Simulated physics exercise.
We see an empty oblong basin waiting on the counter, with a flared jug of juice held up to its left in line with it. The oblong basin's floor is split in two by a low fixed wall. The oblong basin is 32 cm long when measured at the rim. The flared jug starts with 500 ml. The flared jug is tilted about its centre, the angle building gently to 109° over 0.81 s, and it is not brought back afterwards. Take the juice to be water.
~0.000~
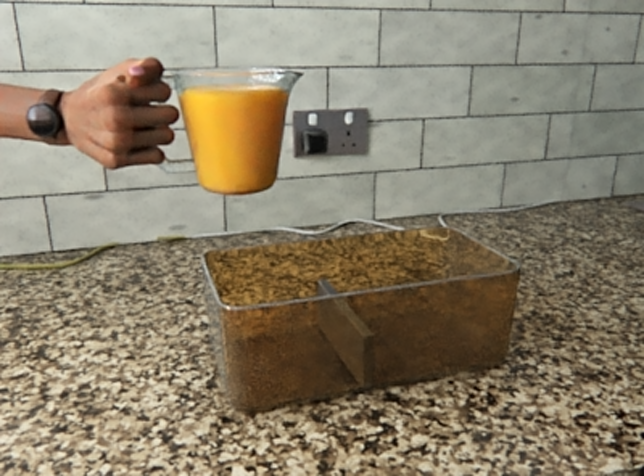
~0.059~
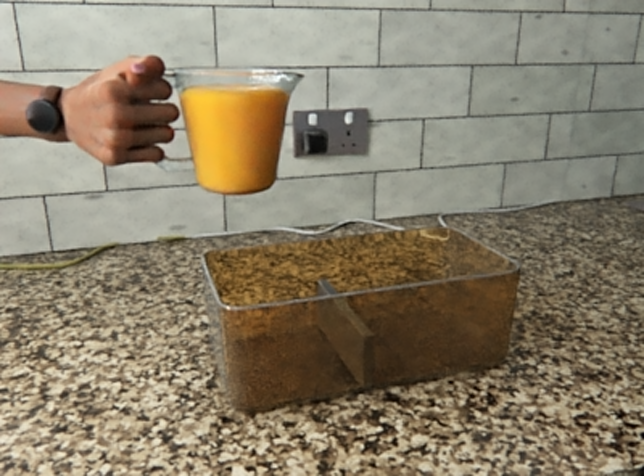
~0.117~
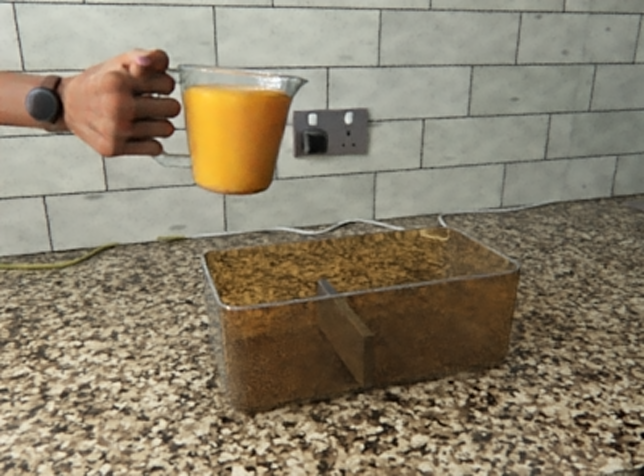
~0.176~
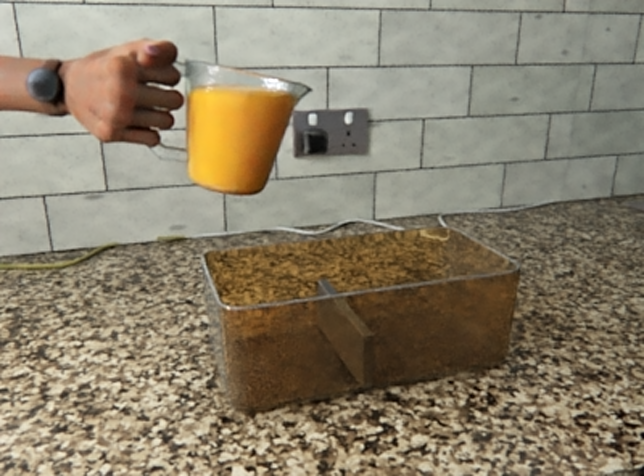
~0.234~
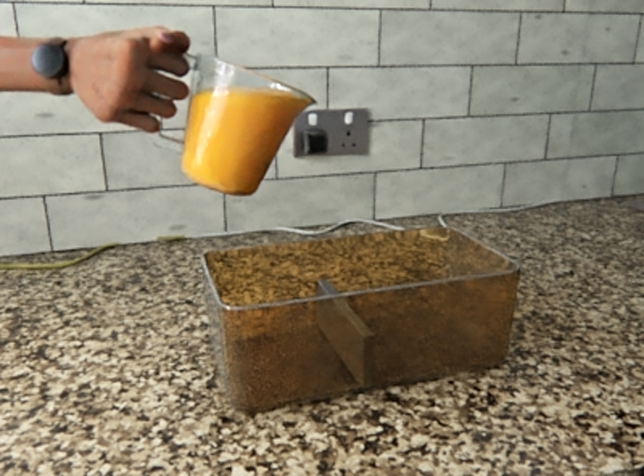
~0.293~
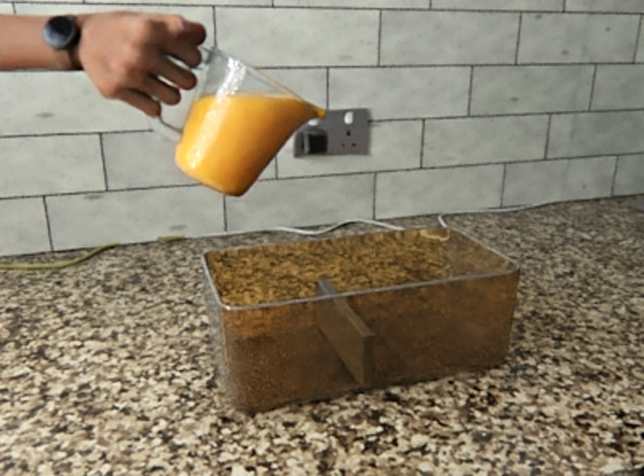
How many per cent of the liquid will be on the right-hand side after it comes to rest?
Some 66 per cent will be on the right-hand side.
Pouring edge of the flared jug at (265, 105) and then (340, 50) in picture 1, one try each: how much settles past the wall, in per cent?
I'd say 10 percent on the first go, 95 percent on the next.
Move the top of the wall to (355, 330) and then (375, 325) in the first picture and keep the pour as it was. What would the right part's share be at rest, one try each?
Respectively close to 60 and 25 %.
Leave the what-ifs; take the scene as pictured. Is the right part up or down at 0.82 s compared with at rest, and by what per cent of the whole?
It ends up higher by roughly 2.
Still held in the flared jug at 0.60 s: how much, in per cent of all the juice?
About 46 per cent.
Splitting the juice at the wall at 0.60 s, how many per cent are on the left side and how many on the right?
0 left and 24 right, roughly.
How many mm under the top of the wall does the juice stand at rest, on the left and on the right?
Roughly 52 mm on the left side and roughly 48 mm on the right.
After 0.60 s the tilt is 92° and 46 per cent is still to pour, 0 is left of the wall and 25 right of it.
After 0.82 s the tilt is 109° and 5 per cent is still to pour, 21 is left of the wall and 65 right of it.
After 1.06 s the tilt is 109° and 0 per cent is still to pour, 32 is left of the wall and 66 right of it.
After 1.31 s the tilt is 109° and 0 per cent is still to pour, 32 is left of the wall and 67 right of it.
In the end 32 per cent lies left of the wall, 66 right of it and 1 outside.
